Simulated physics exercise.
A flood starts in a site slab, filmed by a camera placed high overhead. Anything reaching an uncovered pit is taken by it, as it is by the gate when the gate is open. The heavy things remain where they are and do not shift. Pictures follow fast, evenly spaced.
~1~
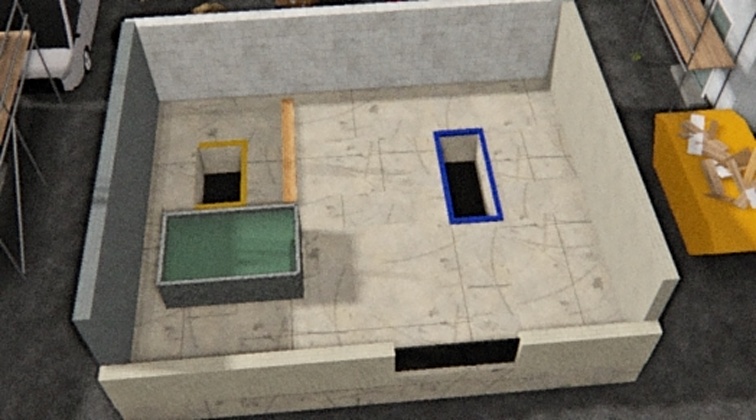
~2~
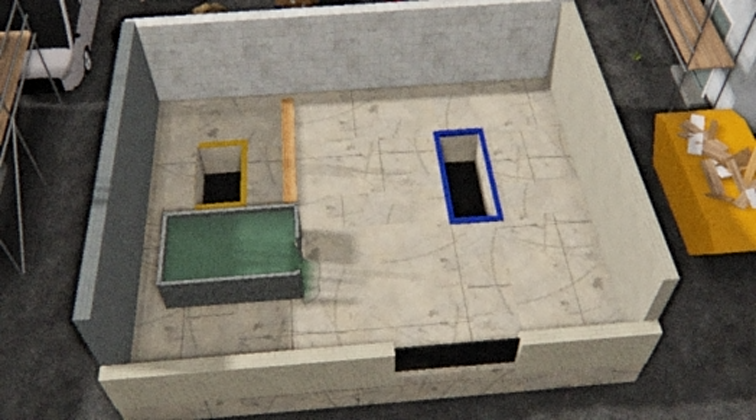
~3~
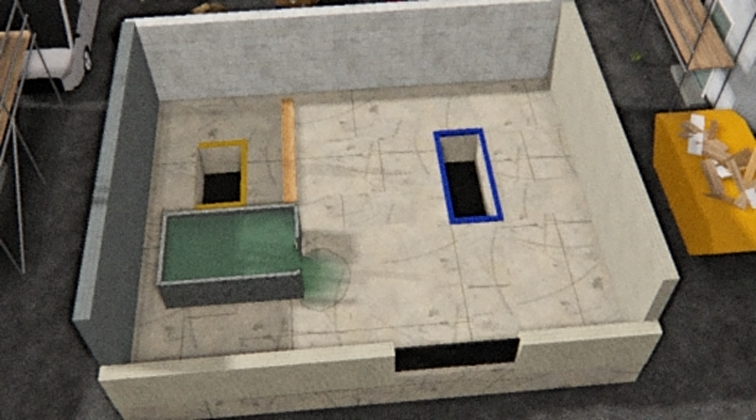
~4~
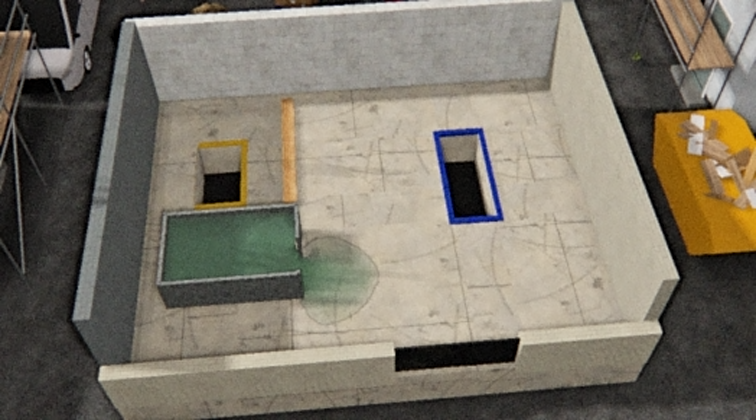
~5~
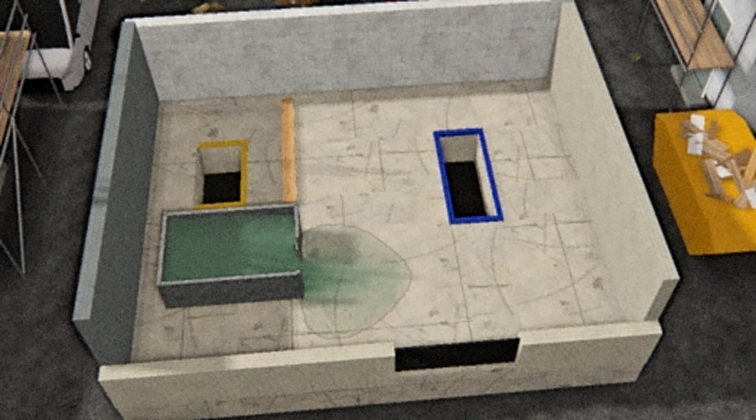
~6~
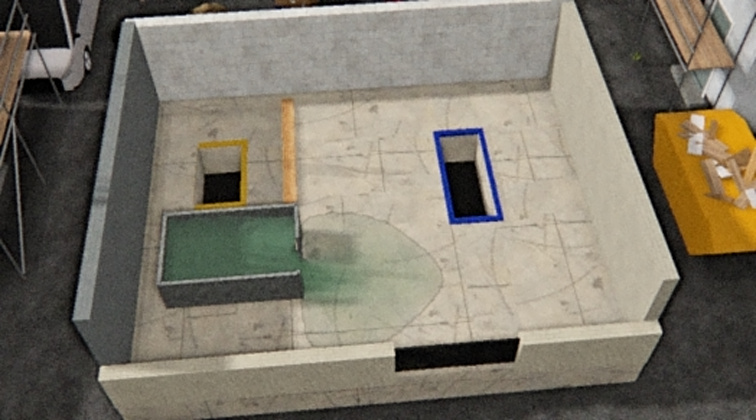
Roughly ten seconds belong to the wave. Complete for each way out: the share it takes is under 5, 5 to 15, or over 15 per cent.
Completed: For the gate it is under 5 per cent; for the yellow pit it is under 5 per cent; for the blue pit it is 5 to 15 per cent.
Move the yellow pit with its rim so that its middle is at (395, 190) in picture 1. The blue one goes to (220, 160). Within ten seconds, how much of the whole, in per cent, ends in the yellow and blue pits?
The yellow pit takes 10 per cent, and the blue pit takes 0 per cent.
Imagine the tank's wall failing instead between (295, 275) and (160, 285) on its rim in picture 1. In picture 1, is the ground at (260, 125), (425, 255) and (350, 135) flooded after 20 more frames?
Point 1: Unwetted; point 2: Inundated; point 3: Unwetted.
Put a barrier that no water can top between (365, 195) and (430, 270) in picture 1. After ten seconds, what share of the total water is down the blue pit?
Blue: About 0 %.
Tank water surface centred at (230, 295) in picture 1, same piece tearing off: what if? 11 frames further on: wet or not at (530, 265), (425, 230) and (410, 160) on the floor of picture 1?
In turn: Under water, under water, not flooded.
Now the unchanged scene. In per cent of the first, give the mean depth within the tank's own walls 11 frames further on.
About 58 per cent.
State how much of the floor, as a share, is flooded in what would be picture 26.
Share estimate: About 40 per cent.
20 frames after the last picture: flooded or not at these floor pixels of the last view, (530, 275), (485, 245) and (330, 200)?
Point by point: Swamped; swamped; unwetted.
A moment on, water covers 25 % of the floor; the gate 0 %, the yellow pit 0 %, the blue pit 0 %.
Next, water covers 35 % of the floor; the gate 0 %, the yellow pit 0 %, the blue pit 2 %.
Then, water covers 40 % of the floor; the gate 0 %, the yellow pit 0 %, the blue pit 5 %.
Later, water covers 50 % of the floor; the gate 0 %, the yellow pit 0 %, the blue pit 7 %.
In the end, water covers 60 % of the floor; the gate 0 %, the yellow pit 0 %, the blue pit 8 %.
